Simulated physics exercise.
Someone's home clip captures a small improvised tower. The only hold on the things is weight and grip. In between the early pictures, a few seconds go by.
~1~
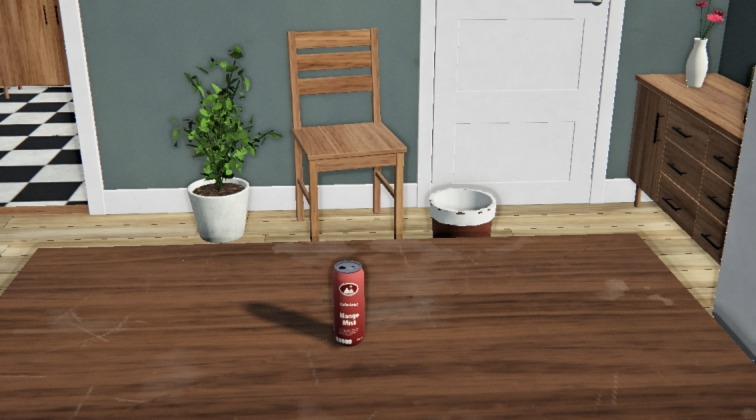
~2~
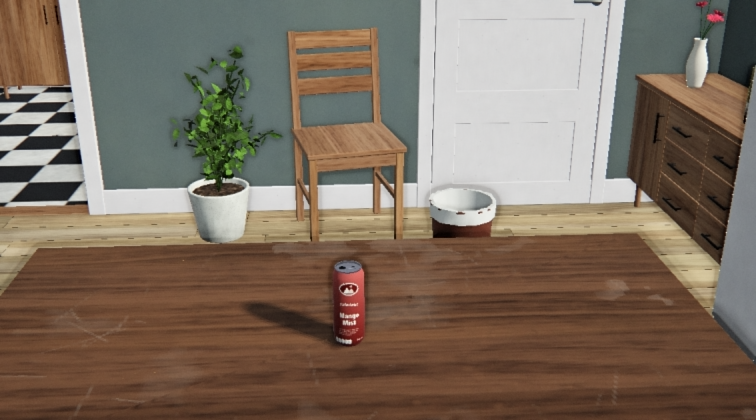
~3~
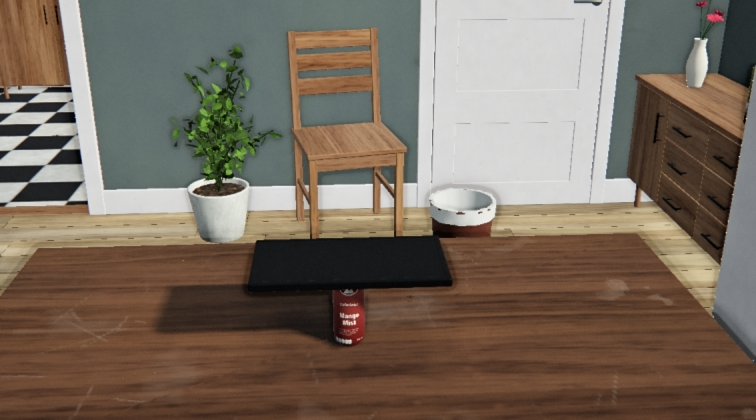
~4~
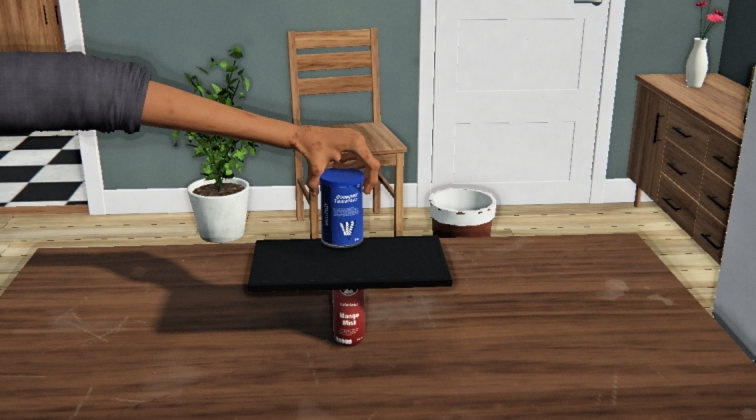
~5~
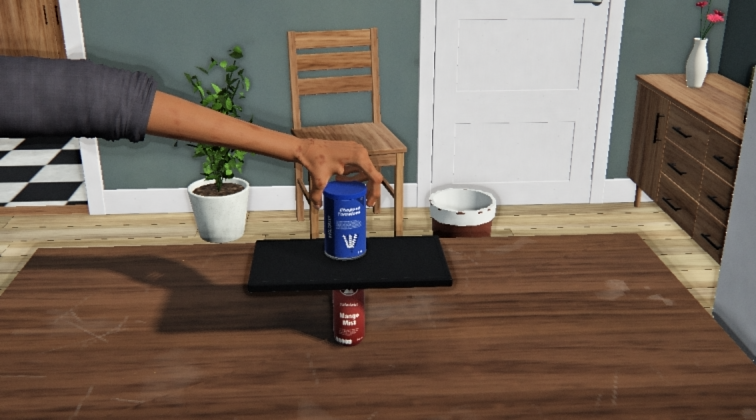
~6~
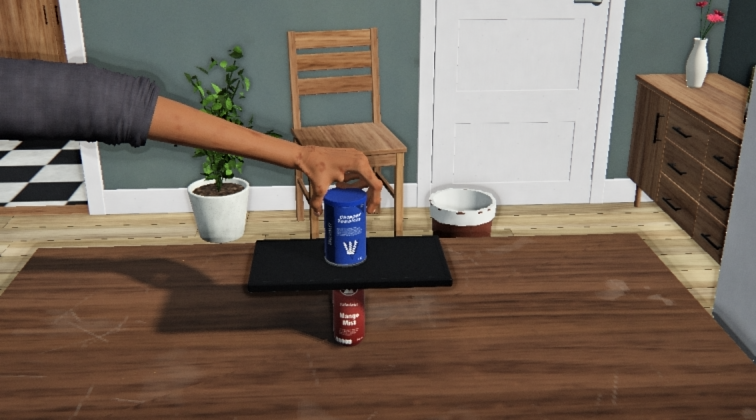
At the start, a red can stands alone on a wooden table, with a chair and a plant behind it. A flat black board then appears on top of the can. Next, a hand reaches in from the left and lowers a blue tin onto the board.
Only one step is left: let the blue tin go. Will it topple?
The stack survives.
Then, 0.50 s on from there, no change.
Then, 1.20 s on from there, blue tin resting near (345, 227).
In the end, all 3 unmoved. At the end, from the last picture's camera, blue tin near (345, 227). The stack holds.
